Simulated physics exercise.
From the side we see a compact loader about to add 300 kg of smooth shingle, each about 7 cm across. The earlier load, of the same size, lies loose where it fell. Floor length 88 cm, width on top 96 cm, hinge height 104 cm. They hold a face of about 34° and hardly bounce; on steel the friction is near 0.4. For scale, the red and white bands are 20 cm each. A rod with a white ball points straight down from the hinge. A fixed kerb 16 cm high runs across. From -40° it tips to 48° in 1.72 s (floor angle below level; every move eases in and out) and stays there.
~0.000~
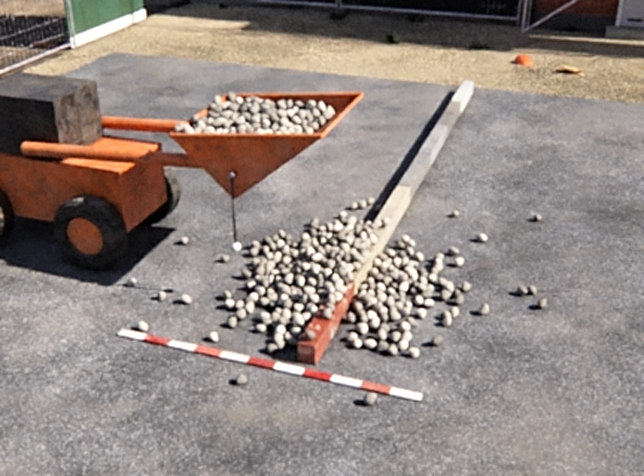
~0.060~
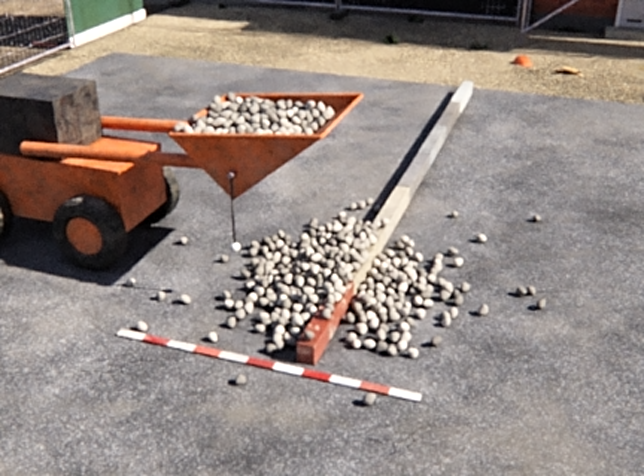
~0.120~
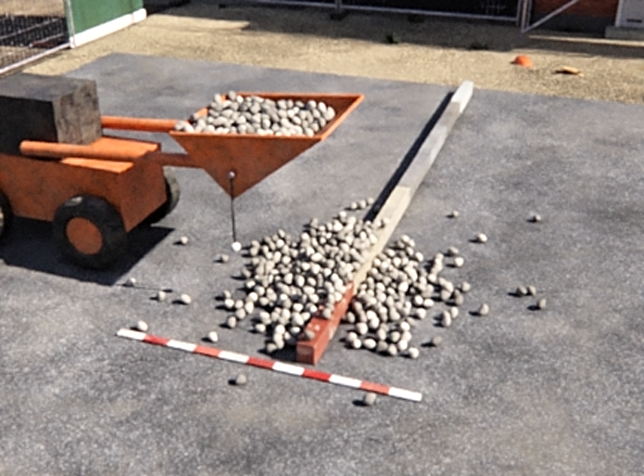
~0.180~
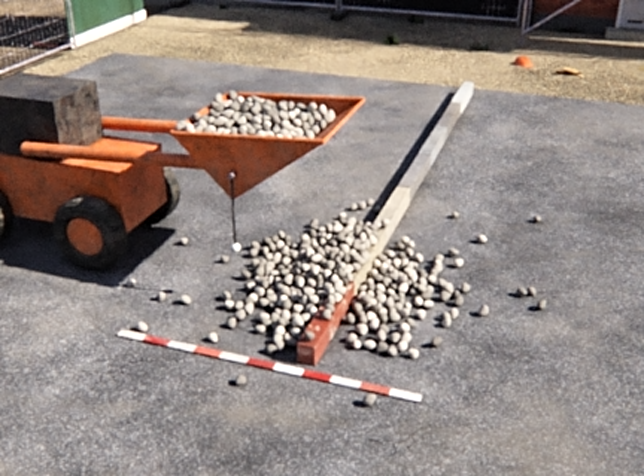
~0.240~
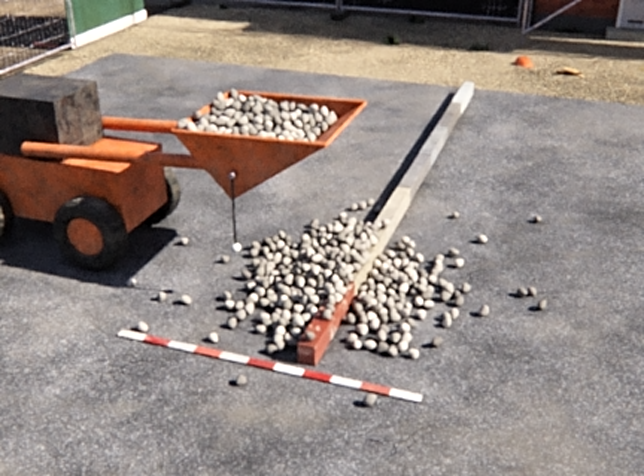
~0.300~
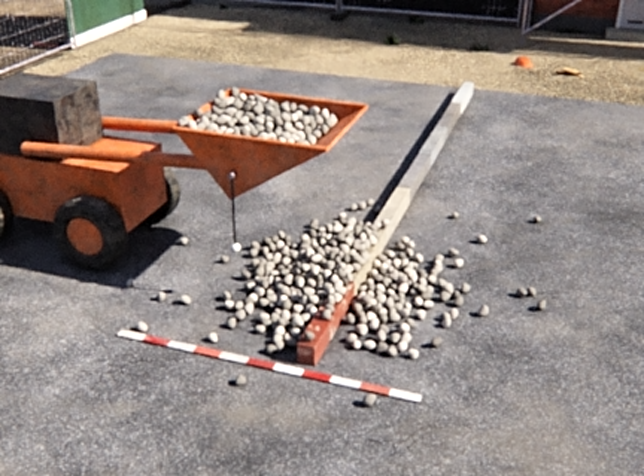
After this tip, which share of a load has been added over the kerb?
About 48 per cent.
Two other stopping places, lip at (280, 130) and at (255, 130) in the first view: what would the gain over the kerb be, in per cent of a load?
First some 10, then 0 per cent.
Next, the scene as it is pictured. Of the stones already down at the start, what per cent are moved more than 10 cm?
About 25 per cent.
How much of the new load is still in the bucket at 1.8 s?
It holds some 10 per cent.
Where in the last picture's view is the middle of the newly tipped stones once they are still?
Around (351, 268).
After 1.3 s the floor is at 34°; in per cent of one load, 92 in the bucket, 86 on this side of the kerb, 22 over the kerb; the foremost stones are at (503, 279).
After 1.8 s the floor is at 48°; in per cent of one load, 12 in the bucket, 135 on this side of the kerb, 54 over the kerb; the foremost stones are at (504, 276).
After 2.2 s the floor is at 48°; in per cent of one load, 0 in the bucket, 133 on this side of the kerb, 68 over the kerb; the foremost stones are at (515, 296).
After 4.7 s the floor is at 48°; in per cent of one load, 0 in the bucket, 131 on this side of the kerb, 70 over the kerb; the foremost stones are at (534, 308). Net gain over the kerb, 48.
